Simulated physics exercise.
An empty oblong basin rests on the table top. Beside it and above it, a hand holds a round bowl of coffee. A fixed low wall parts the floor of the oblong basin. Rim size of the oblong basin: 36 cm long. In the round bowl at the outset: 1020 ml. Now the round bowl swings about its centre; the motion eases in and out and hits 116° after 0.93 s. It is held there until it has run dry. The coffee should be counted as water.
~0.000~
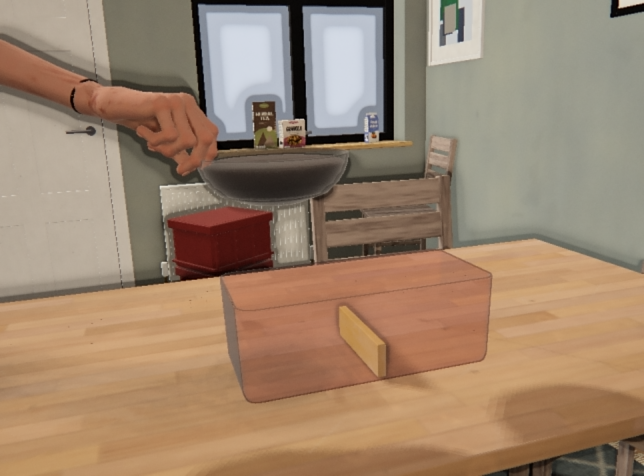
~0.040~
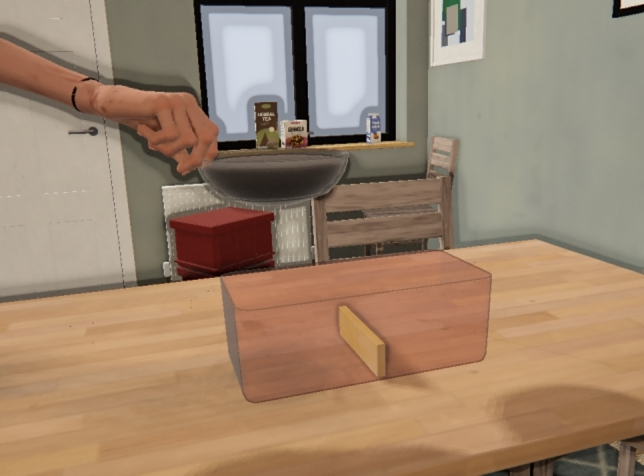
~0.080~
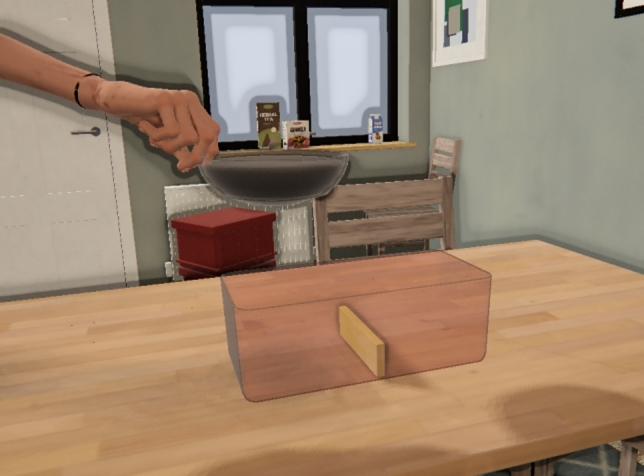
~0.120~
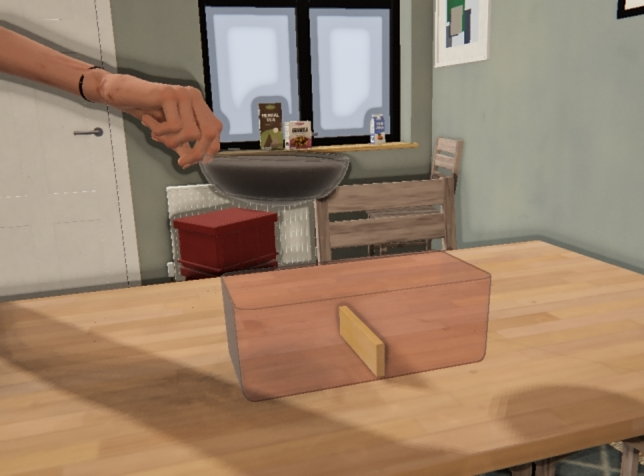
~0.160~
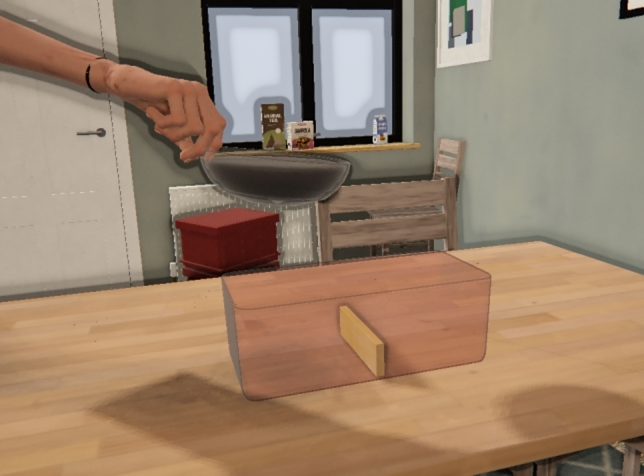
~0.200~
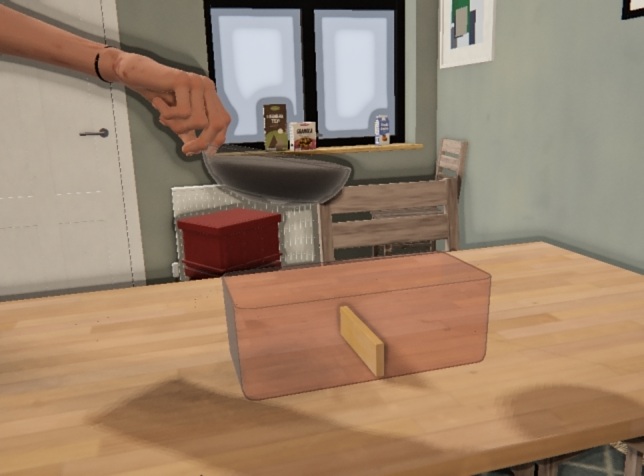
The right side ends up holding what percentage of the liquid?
About 73 in every hundred parts.
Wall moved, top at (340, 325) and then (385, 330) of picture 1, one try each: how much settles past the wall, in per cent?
85 then 40 %.
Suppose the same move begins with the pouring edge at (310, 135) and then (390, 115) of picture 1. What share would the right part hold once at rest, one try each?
First 45, then 70 per cent.
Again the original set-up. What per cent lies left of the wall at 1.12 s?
24 %.
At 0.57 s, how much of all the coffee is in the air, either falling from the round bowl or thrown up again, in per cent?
Near 50 per cent at that time.
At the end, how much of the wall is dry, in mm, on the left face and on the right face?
The left side gives some 40 mm, the right side some 20 mm.
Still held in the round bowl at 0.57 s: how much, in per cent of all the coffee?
Around 12 percent.
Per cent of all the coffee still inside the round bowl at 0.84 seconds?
0 in a hundred, give or take.
After 0.57 s the tilt is 78° and 11 per cent is still to pour, 1 is left of the wall and 38 right of it.
After 0.84 s the tilt is 113° and 0 per cent is still to pour, 21 is left of the wall and 70 right of it.
After 1.12 s the tilt is 116° and 0 per cent is still to pour, 23 is left of the wall and 73 right of it.
After 1.43 s the tilt is 116° and 0 per cent is still to pour, 23 is left of the wall and 73 right of it.
In the end 23 per cent lies left of the wall, 73 right of it and 4 outside.
